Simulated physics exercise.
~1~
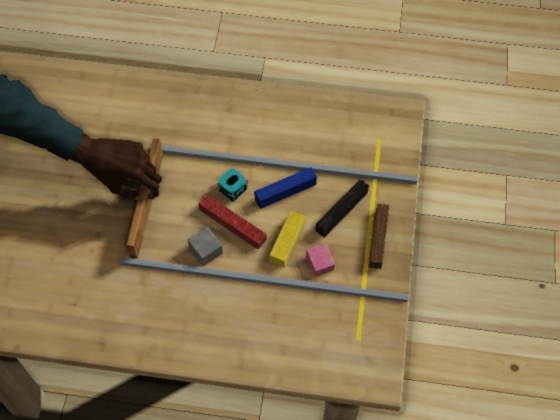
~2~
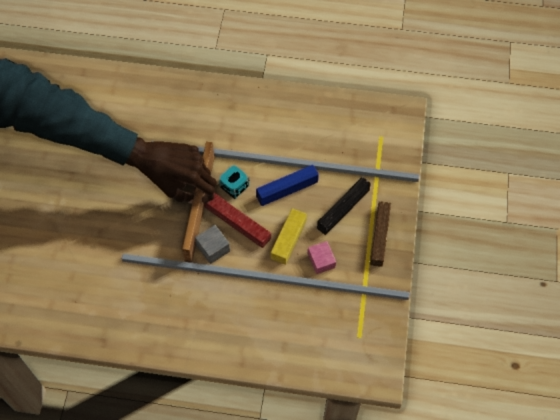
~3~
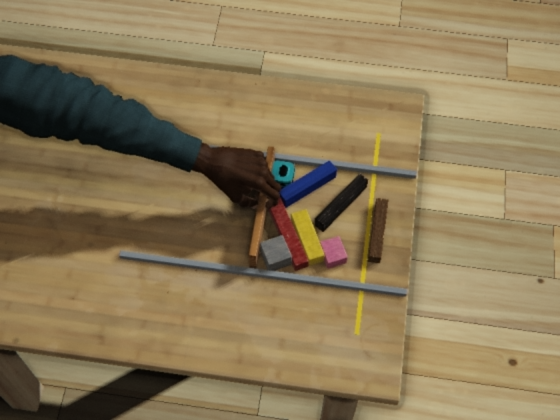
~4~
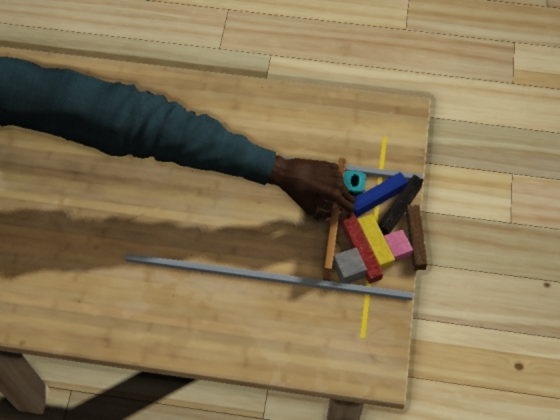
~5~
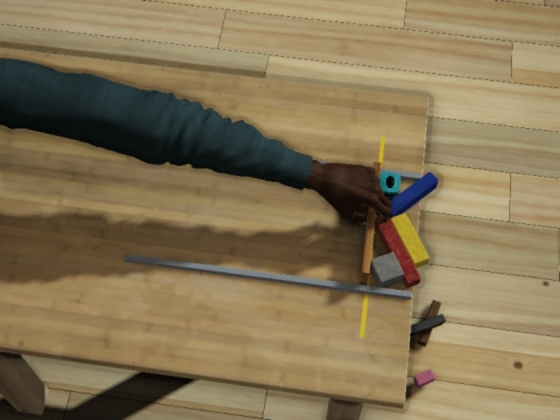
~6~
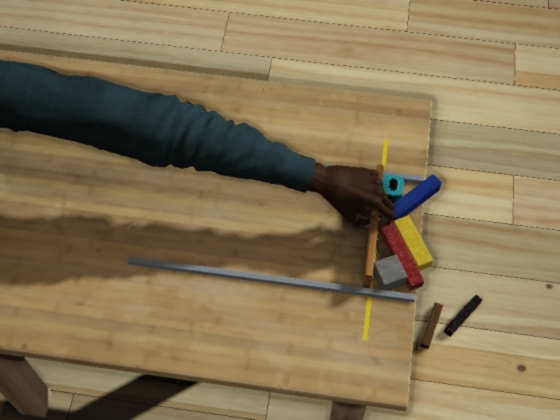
A hand pushes a wooden board to the yellow line, knocking three blocks off the table.
